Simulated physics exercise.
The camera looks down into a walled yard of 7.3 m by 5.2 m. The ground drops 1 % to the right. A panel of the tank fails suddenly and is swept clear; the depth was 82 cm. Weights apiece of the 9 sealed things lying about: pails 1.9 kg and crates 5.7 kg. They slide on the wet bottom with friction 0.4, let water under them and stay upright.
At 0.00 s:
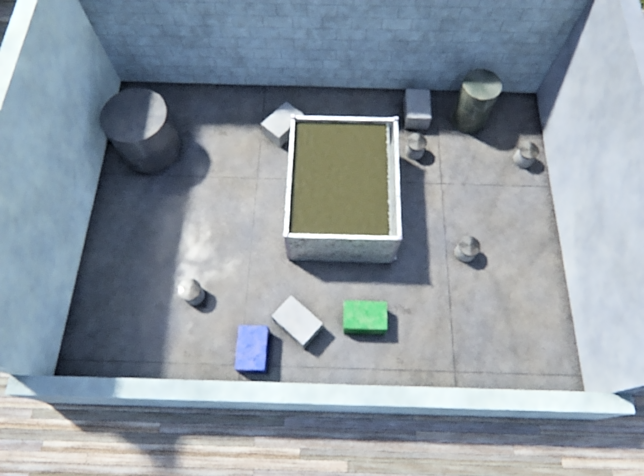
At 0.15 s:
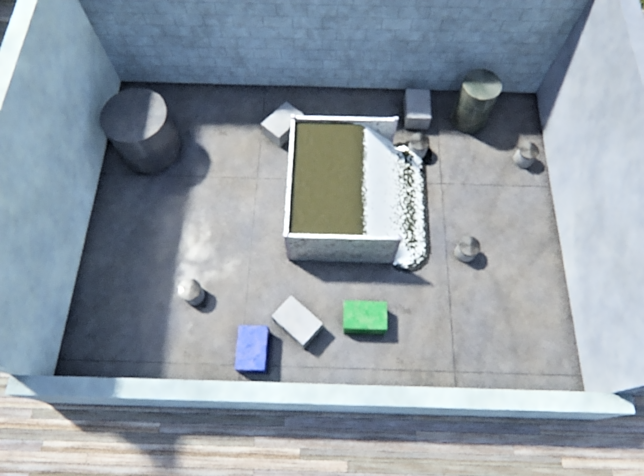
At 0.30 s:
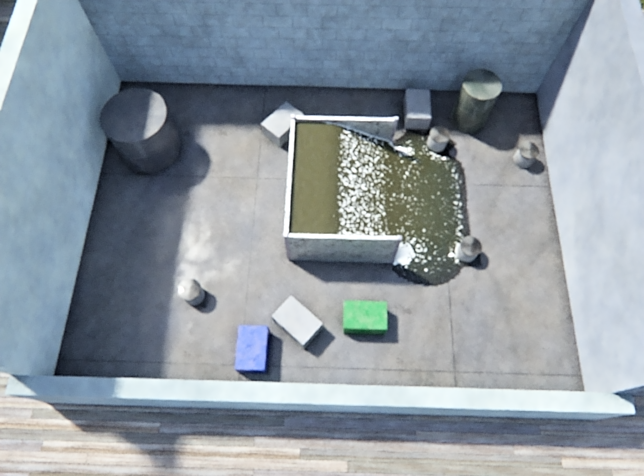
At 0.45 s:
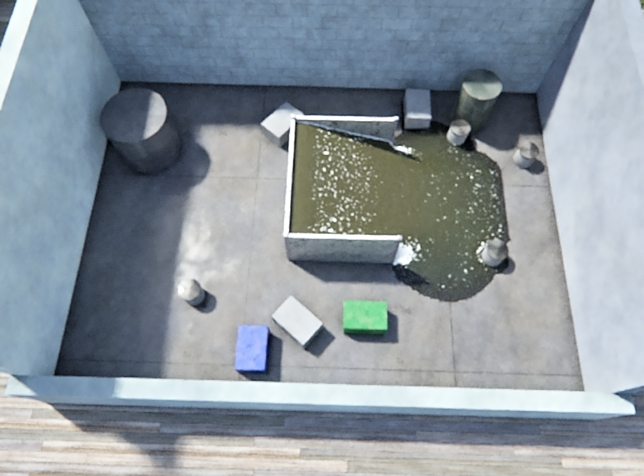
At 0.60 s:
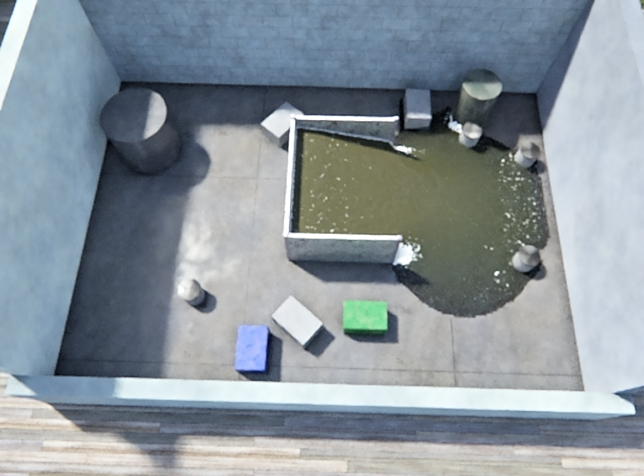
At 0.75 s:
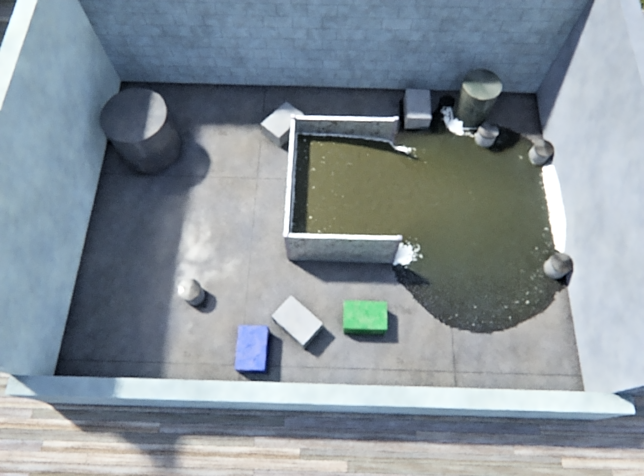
Murky green water bursts from the right side of a raised tank in a walled yard, foaming as it drops to the floor. It spreads rightward in a widening pool, pushing small pails toward the right wall, and reaches that wall while the blue and green crates stay still.
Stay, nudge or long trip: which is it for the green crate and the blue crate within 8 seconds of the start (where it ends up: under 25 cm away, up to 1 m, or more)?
The green crate travels far; the blue crate gets carried off.
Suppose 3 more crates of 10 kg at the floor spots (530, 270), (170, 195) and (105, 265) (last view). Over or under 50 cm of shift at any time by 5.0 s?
In that order: Past it, under, under.
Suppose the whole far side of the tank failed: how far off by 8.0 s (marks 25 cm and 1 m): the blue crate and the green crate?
Then the blue crate slides a little, the green crate slides a little.
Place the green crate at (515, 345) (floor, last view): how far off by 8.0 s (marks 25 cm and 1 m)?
It ends far away.
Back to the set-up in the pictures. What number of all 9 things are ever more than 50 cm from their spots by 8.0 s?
I count 9.
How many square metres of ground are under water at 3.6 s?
Roughly 25 m2.
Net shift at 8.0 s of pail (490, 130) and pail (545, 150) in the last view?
In turn: 150 cm, 100 cm.
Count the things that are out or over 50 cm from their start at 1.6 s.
I count 3.
After 1.6 s the green crate is near (365, 315), 0.0 m from its start, aground; the blue crate is near (251, 347), 0.0 m from its start, aground; 3 afloat.
After 3.6 s the green crate is near (315, 273), 0.9 m from its start, afloat; the blue crate is near (212, 340), 0.6 m from its start, aground; 5 afloat.
After 5.6 s the green crate is near (185, 233), 2.9 m from its start, afloat; the blue crate is near (79, 297), 2.5 m from its start, afloat; 9 afloat.
After 8.0 s the green crate is near (125, 229), 3.7 m from its start, afloat; the blue crate is near (92, 254), 2.7 m from its start, afloat; 9 afloat.
